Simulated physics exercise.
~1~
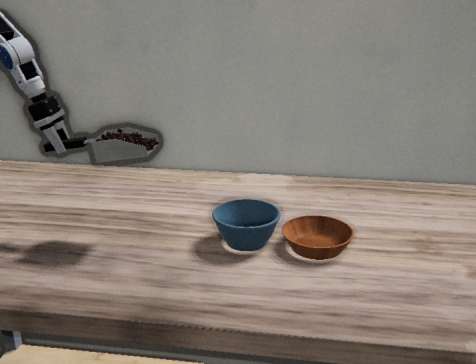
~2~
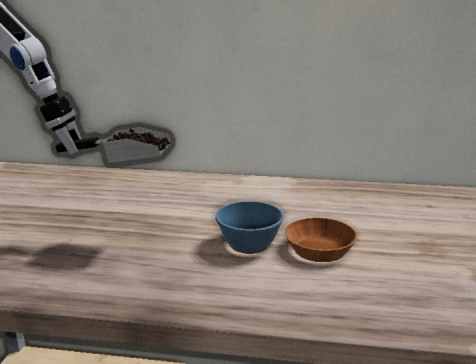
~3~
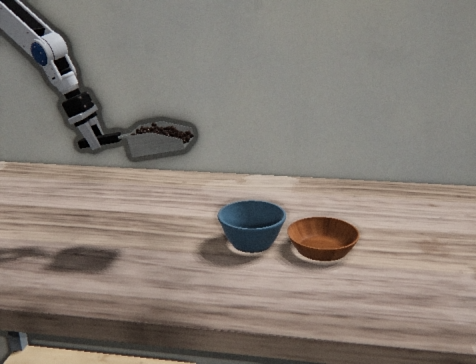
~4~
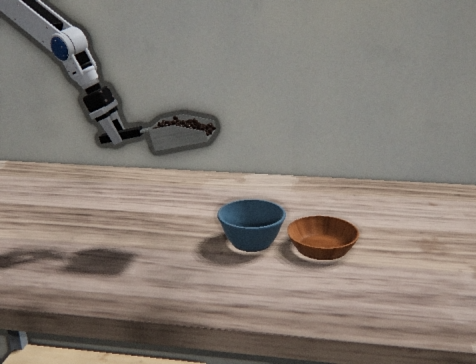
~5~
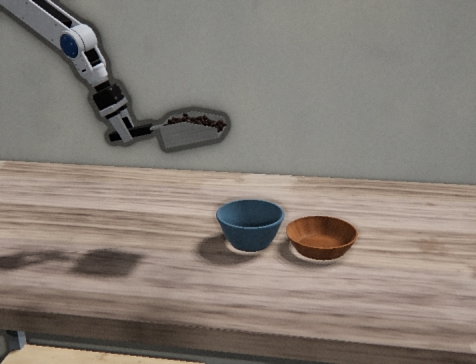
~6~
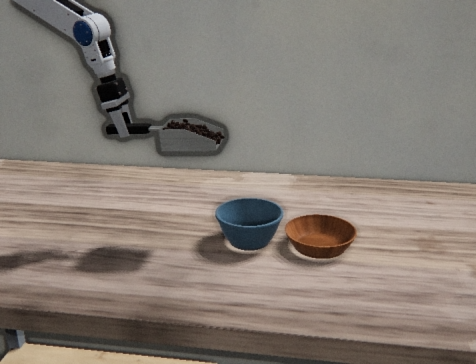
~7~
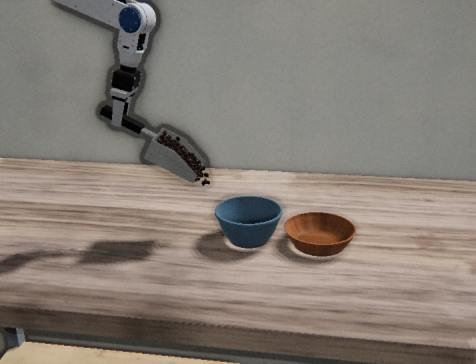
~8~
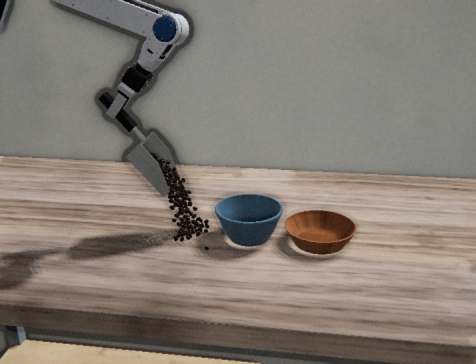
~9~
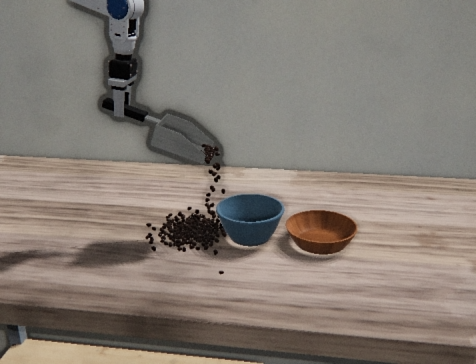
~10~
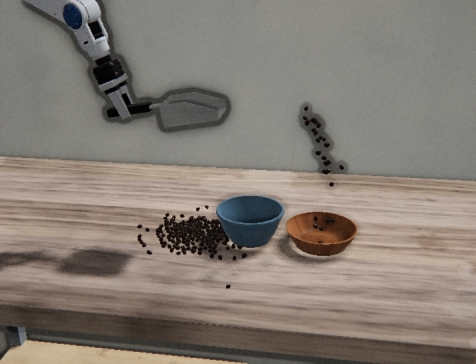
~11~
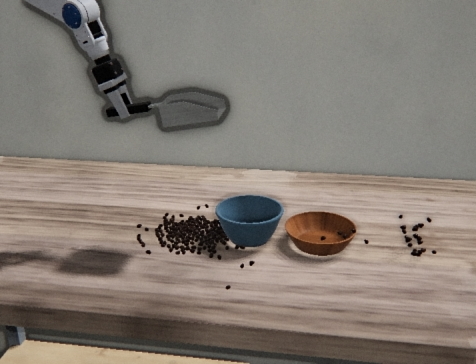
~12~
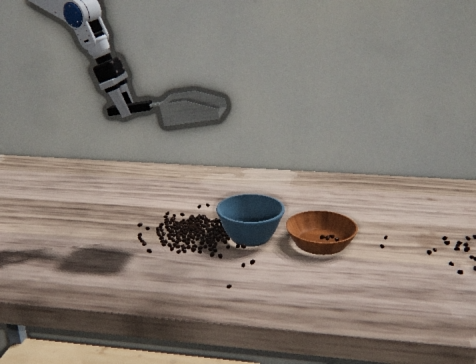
A robot arm carried a scoop of dark beans rightward, tipped it too early and spilled most onto the table beside the blue bowl, then jerked back up, flinging others toward the brown bowl, with many scattering across the table to the right.
